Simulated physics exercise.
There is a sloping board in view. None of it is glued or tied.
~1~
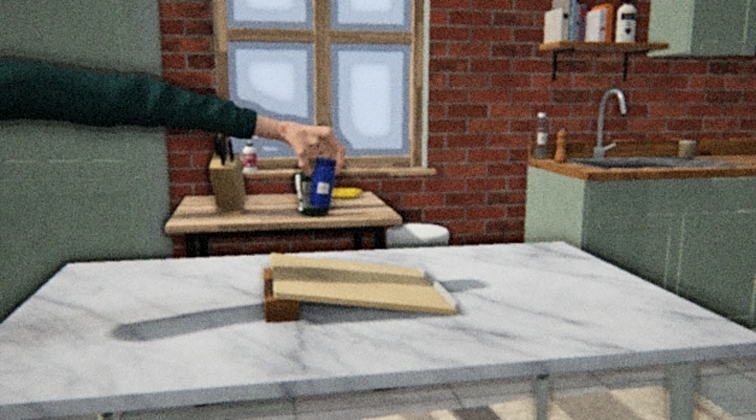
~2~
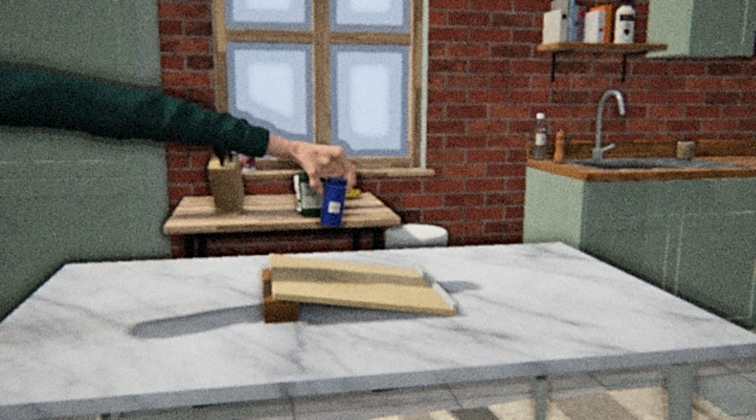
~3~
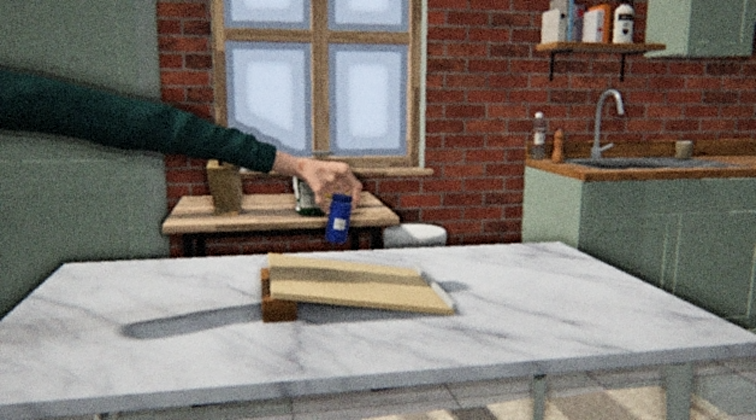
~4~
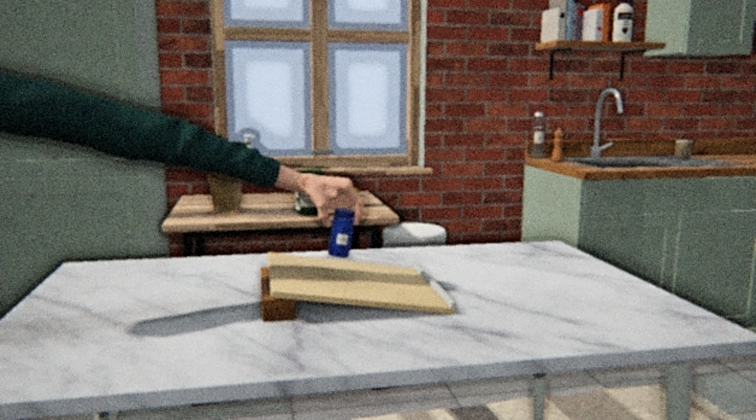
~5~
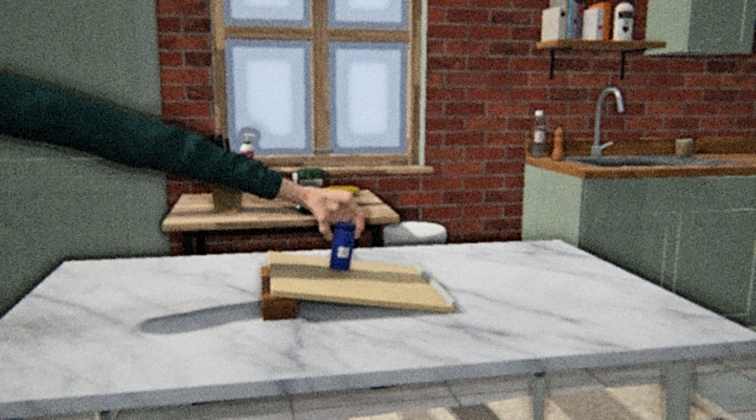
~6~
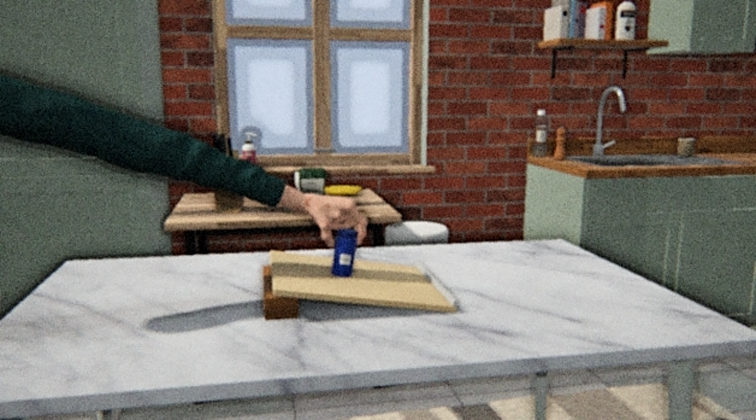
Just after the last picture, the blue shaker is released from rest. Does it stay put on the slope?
Yes.
Then, 0.20 s past the last view, nothing moves.
Then, 0.40 s past the last view, blue shaker resting near (345, 253).
Finally, it is still in place. Final places as the last picture's camera would see them, blue shaker near (345, 253). The blue shaker remains at rest.
